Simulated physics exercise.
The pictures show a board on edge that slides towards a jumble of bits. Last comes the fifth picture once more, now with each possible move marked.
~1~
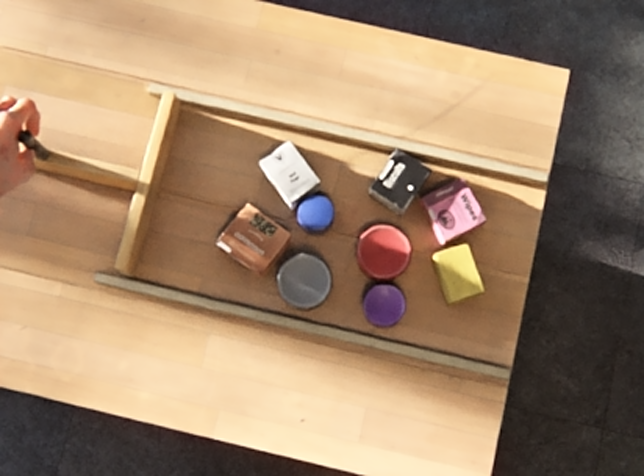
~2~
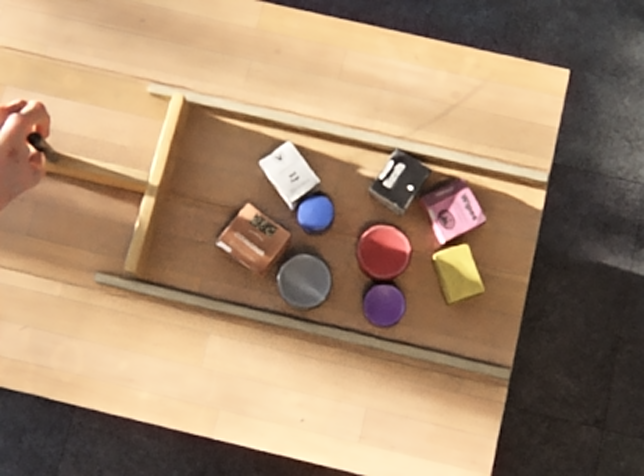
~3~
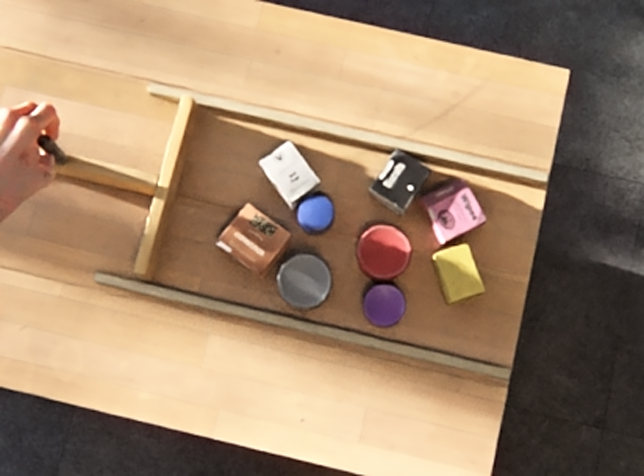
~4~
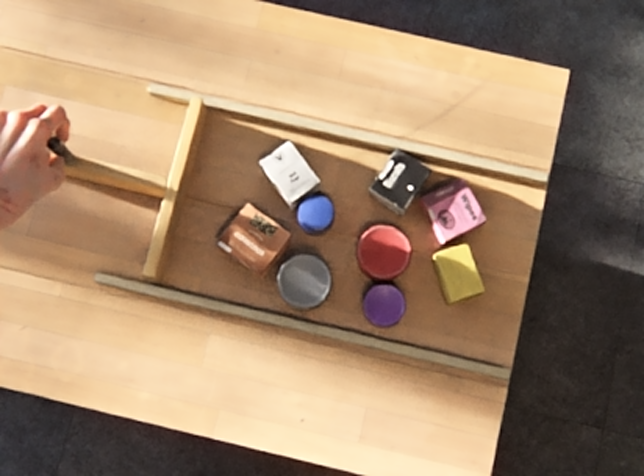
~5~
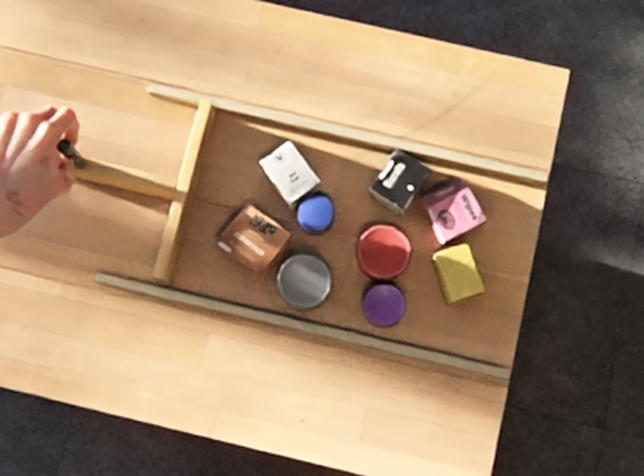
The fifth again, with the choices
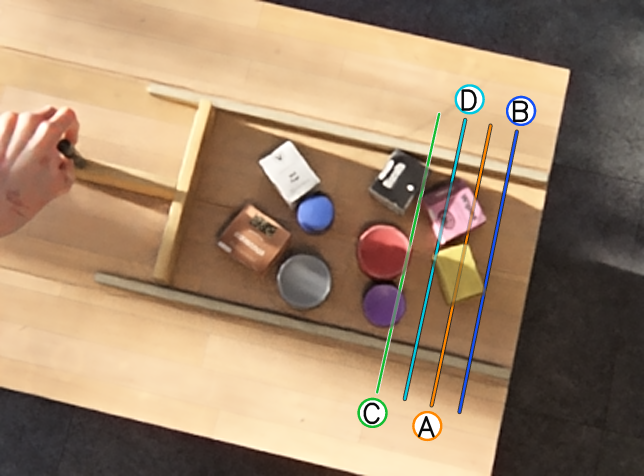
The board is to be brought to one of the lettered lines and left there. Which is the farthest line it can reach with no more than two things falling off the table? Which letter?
No third one falls up to D.
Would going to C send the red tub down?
No.
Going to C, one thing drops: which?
The yellow block.
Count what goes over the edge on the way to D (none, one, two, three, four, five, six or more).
By then, two.
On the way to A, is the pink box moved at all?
Yes.
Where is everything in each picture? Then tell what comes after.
The first frame shows yellow block (457, 275); grey tub (305, 283); black packet (400, 183).
The second frame shows board (154, 181); purple tub (384, 307).
The third frame shows board (164, 183); red tub (383, 254).
The fourth frame shows board (174, 185); pink box (452, 211).
The fifth frame shows board (183, 187); yellow block (457, 275); grey tub (305, 283); black packet (400, 183).
On the marked copy, A at (462, 261); B at (489, 268); C at (409, 249); D at (436, 255).
Following D. Soon after the start, board (274, 208); purple tub (391, 310); grey tub (345, 297).
Later, board (366, 230); yellow block (491, 277); pink box (484, 221).
In the end, board (435, 246); yellow block over the edge; pink box over the edge; two fallen.
As for the rest, A drops four; B drops six; C is within the limit but short.
